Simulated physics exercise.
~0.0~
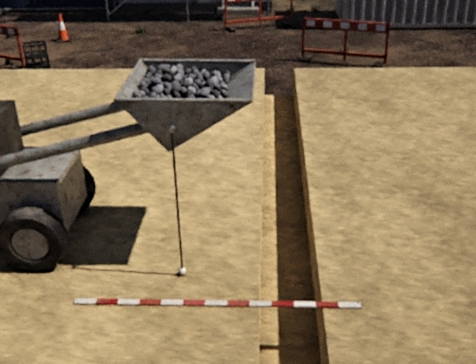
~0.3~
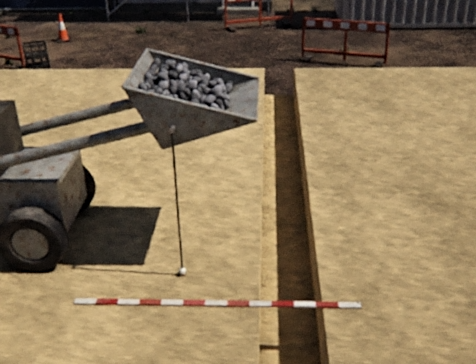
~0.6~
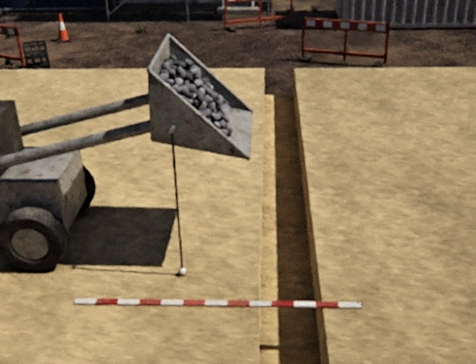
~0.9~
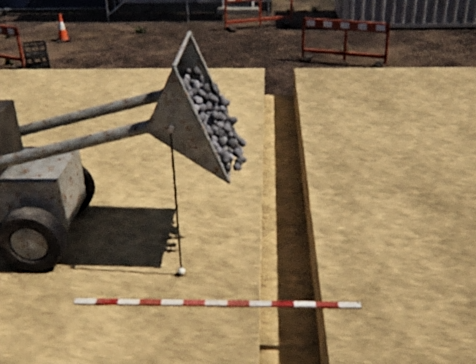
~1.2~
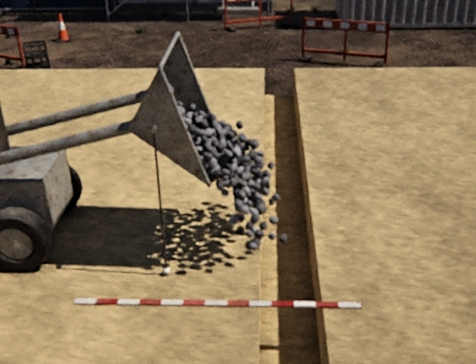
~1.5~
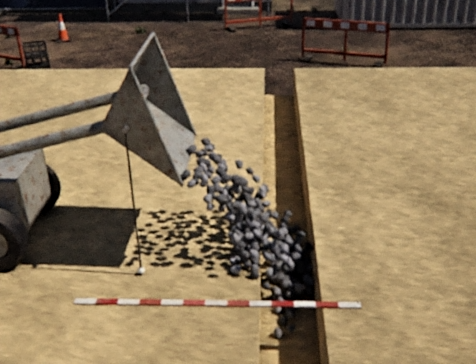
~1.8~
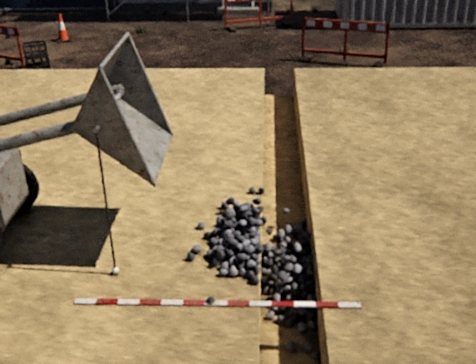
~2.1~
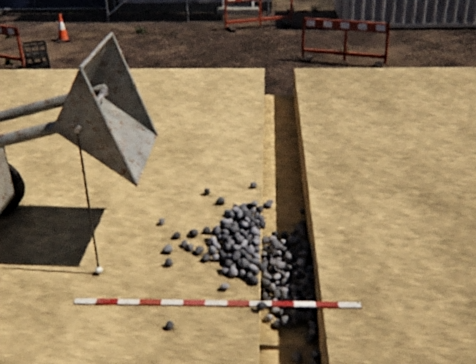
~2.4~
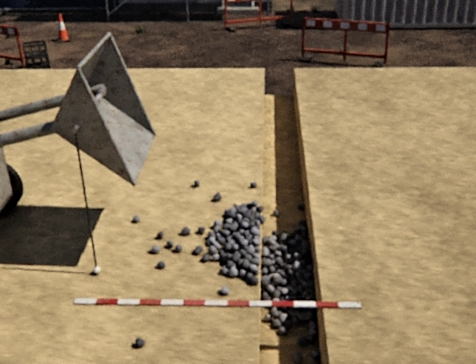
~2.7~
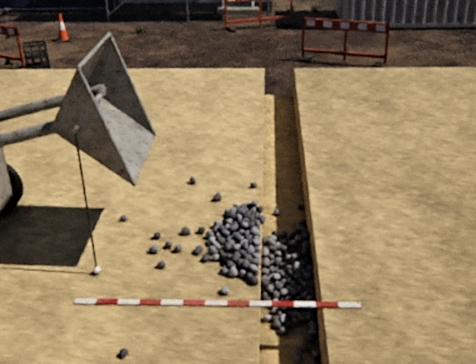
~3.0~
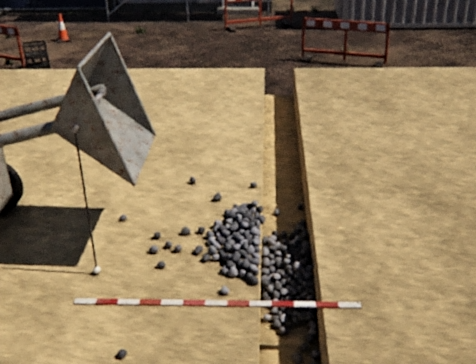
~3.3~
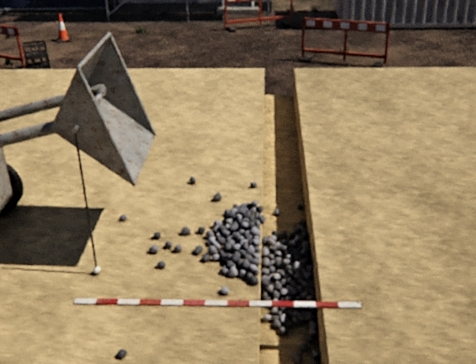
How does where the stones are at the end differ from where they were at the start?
At the start the stones were up in the raised bucket on the left. By the end they were lower and further right, partly in the trench and partly on the ground just to the left of it.
